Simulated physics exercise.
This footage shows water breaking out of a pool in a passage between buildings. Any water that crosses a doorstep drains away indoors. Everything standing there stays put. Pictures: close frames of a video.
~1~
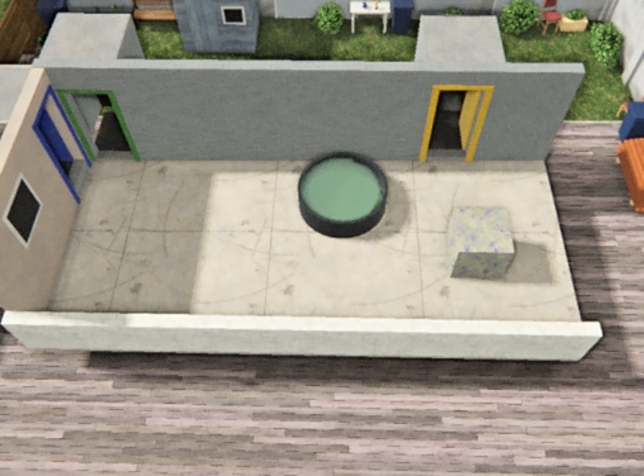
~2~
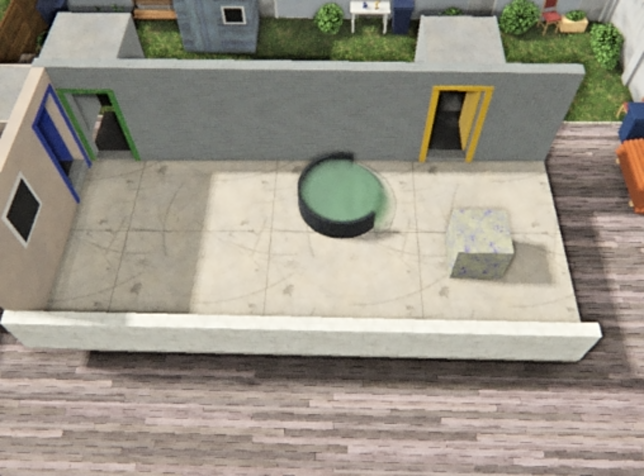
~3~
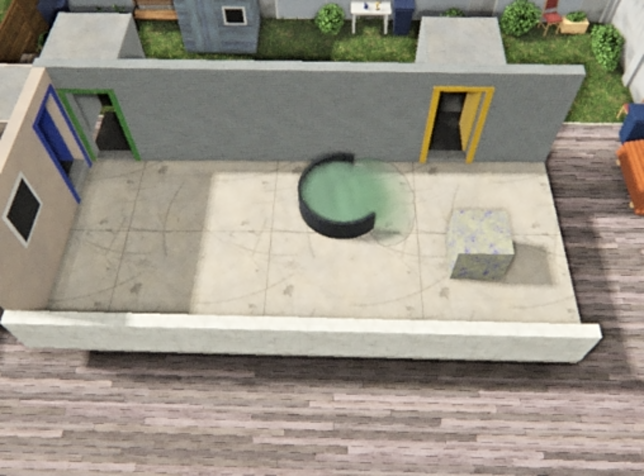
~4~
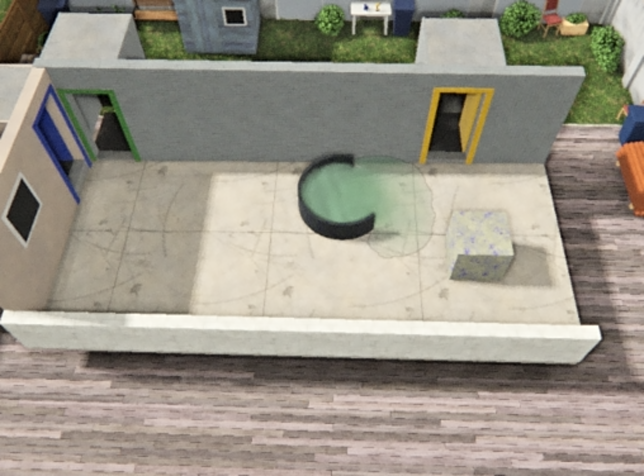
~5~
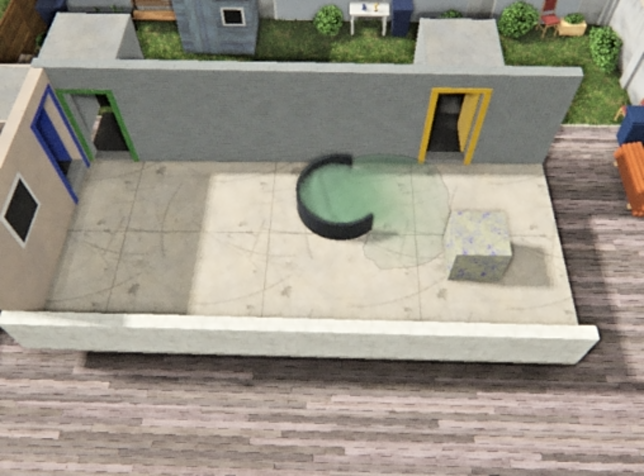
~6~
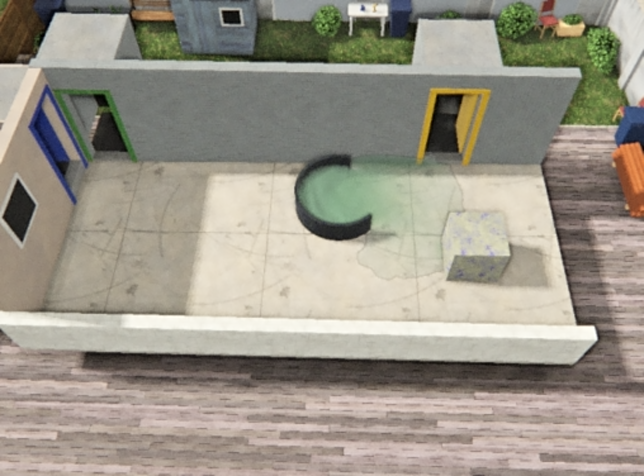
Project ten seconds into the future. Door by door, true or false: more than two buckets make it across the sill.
Blue door: False; green door: False; yellow door: False.
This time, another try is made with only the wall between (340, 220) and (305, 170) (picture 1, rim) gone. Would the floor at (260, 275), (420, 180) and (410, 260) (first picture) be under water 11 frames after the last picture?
Respectively: Drenched, parched and parched.
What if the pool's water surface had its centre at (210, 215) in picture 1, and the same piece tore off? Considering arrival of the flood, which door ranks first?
I'd go with the yellow door.
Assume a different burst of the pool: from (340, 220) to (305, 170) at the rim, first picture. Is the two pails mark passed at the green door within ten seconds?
In brief, the green door exceeds the mark.
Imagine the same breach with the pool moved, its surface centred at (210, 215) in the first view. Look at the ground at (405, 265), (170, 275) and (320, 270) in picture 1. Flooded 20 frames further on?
My reading is hit by the flood first, missed by the flood next and hit by the flood last.
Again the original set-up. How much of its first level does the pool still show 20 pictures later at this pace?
Near 18 in a hundred.
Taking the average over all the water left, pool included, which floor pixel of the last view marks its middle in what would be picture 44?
Close to pixel (385, 221).
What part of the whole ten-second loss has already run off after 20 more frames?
Roughly 60 percent of it.
A moment on, water covers 20 % of the floor; the blue door not reached, the green door not reached, the yellow door wet at the sill, nothing in.
Next, water covers 25 % of the floor; the blue door not reached, the green door not reached, the yellow door wet at the sill, nothing in.
Then, water covers 30 % of the floor; the blue door not reached, the green door not reached, the yellow door under two buckets in.
Later, water covers 30 % of the floor; the blue door not reached, the green door not reached, the yellow door under two buckets in.
In the end, water covers 35 % of the floor; the blue door wet at the sill, nothing in, the green door not reached, the yellow door under two buckets in.
